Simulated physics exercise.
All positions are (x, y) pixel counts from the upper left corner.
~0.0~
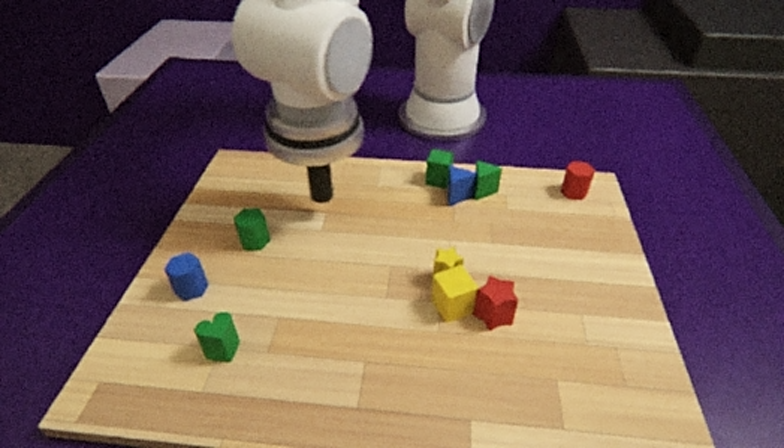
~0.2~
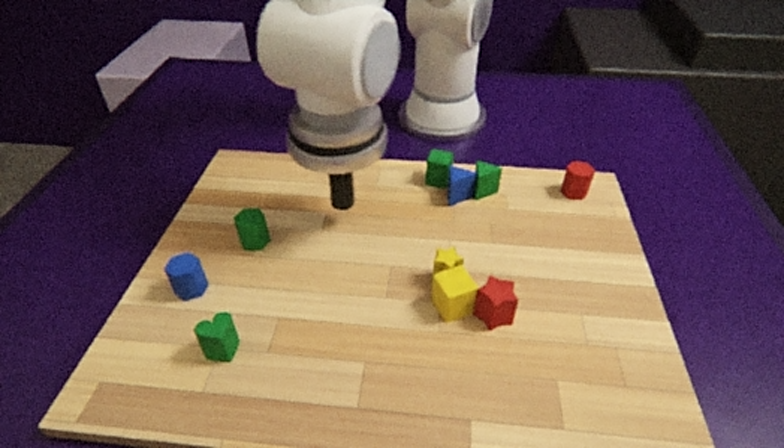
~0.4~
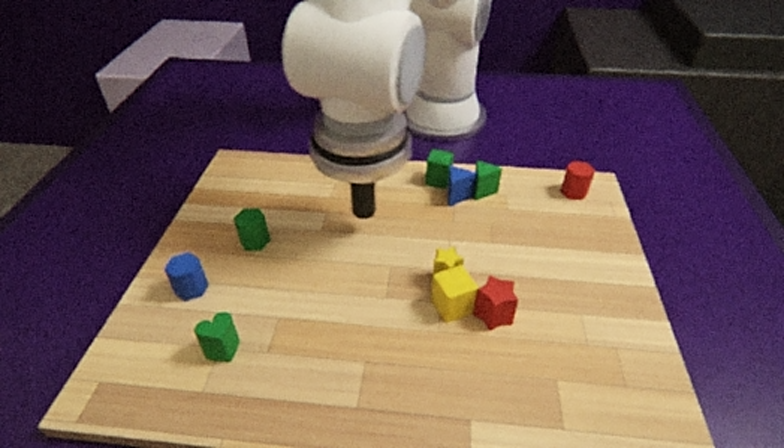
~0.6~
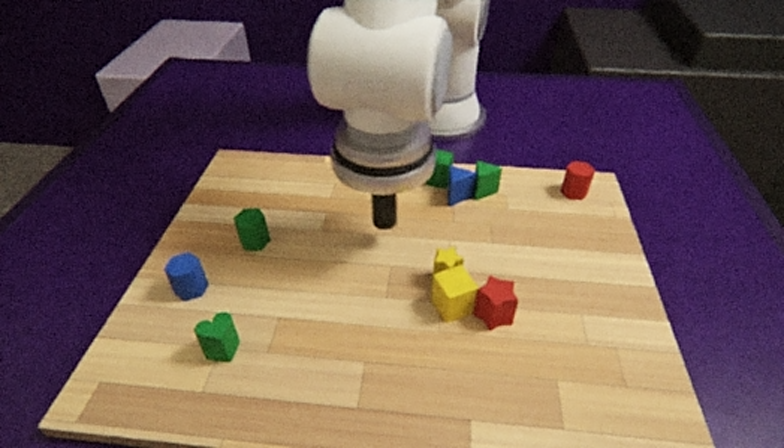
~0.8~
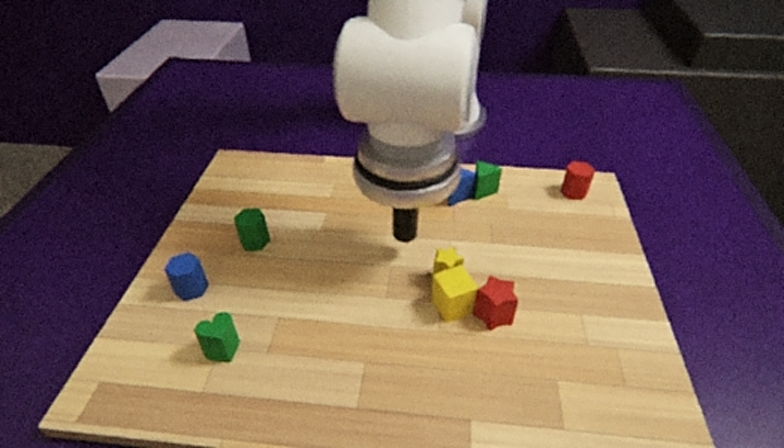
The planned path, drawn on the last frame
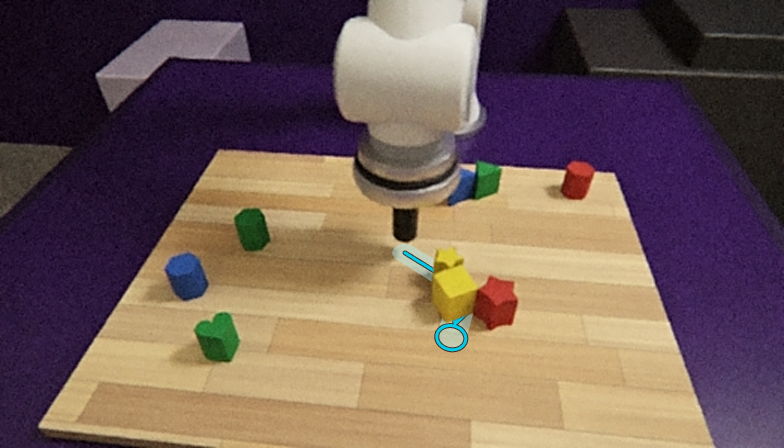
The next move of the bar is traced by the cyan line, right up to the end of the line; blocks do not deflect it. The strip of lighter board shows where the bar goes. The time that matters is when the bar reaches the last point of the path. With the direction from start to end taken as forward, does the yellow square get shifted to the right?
Yes, it checks out.
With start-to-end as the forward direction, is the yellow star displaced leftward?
Yes, that is what happens.
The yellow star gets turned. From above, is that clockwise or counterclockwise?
My prediction: CCW.
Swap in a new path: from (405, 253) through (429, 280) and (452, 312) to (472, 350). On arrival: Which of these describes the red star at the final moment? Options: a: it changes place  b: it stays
The correct letter is a.
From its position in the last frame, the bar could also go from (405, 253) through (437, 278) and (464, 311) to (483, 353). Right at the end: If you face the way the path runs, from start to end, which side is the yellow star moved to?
Its shift is leftward.
The drawn path runs from (405, 253) through (438, 273) and (461, 301) to (451, 337).
The first path, step by step. One third of the way, bar (439, 256); yellow star (462, 263); yellow square (463, 287), turned 25° clockwise; red star (501, 293), turned 25° anticlockwise.
Two thirds of the way, bar (463, 284); yellow star (489, 272), turned 20° anticlockwise; yellow square (467, 301), turned 35° clockwise; red star (503, 295), turned 30° anticlockwise.
At the end, bar (453, 320); yellow star (489, 272), turned 20° anticlockwise; yellow square (469, 339); red star (503, 295), turned 30° anticlockwise.
